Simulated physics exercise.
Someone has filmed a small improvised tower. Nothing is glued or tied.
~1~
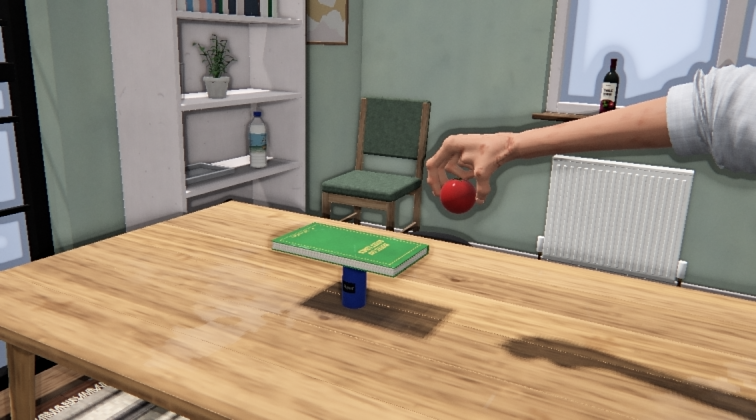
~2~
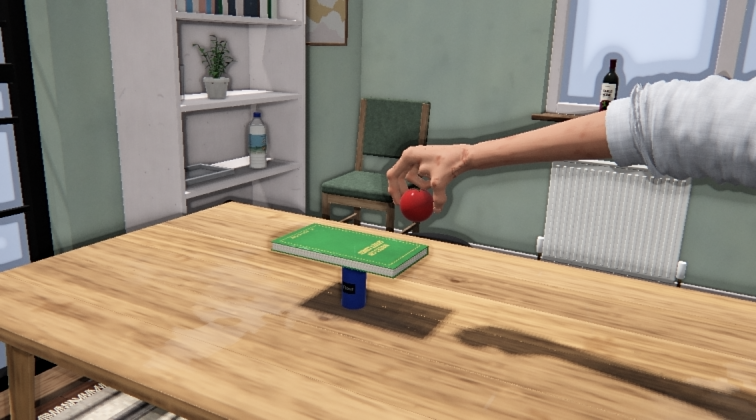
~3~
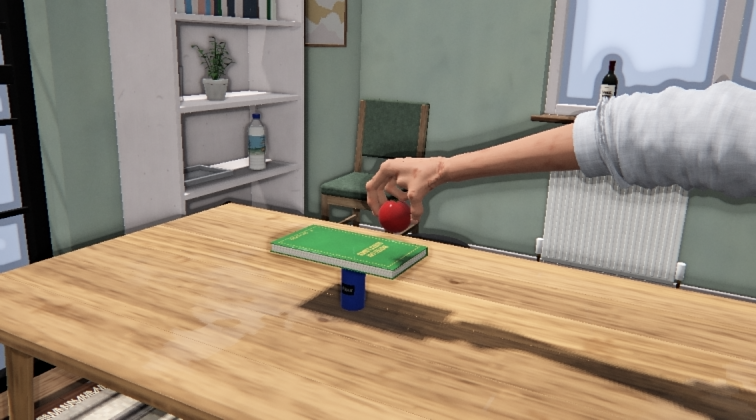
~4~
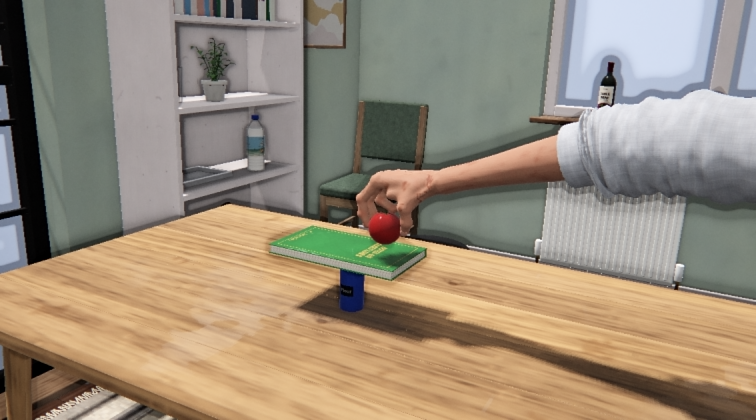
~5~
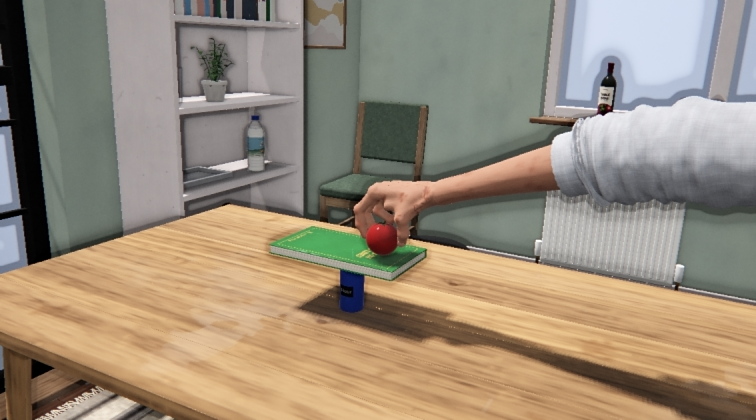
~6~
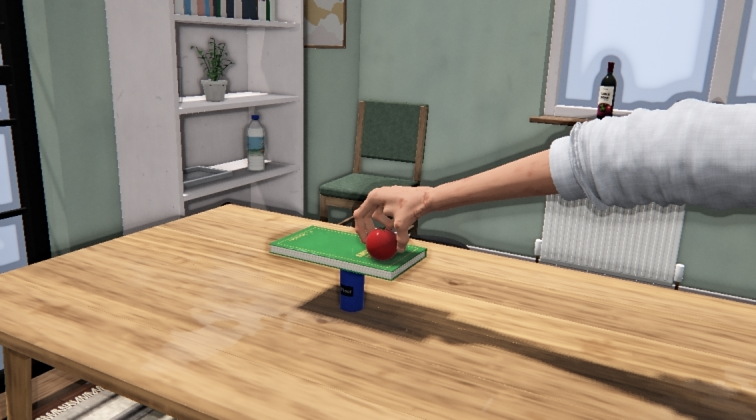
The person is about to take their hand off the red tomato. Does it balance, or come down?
In the end the stack holds.
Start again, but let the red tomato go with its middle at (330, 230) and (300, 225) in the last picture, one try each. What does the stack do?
First try: It holds; second try: It gives way.
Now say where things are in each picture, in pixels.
Coming down; red tomato (458, 196); green book (350, 247), in the first frame.
Coming down; red tomato (417, 204); green book (350, 248), in the second frame.
Coming down; red tomato (395, 216); green book (349, 249), in the third frame.
Coming down; red tomato (385, 228); green book (348, 250), in the fourth frame.
Coming down; red tomato (383, 238); green book (348, 251), in the fifth frame.
Set down, still held; red tomato (382, 244); green book (348, 250), in the sixth frame.
Then, 0.30 s past the last view, nothing moves.
Then, 0.70 s past the last view, red tomato resting near (382, 244).
Finally, all 3 still in place. Final places as the last picture's camera would see them, red tomato near (382, 244). The stack stays up.
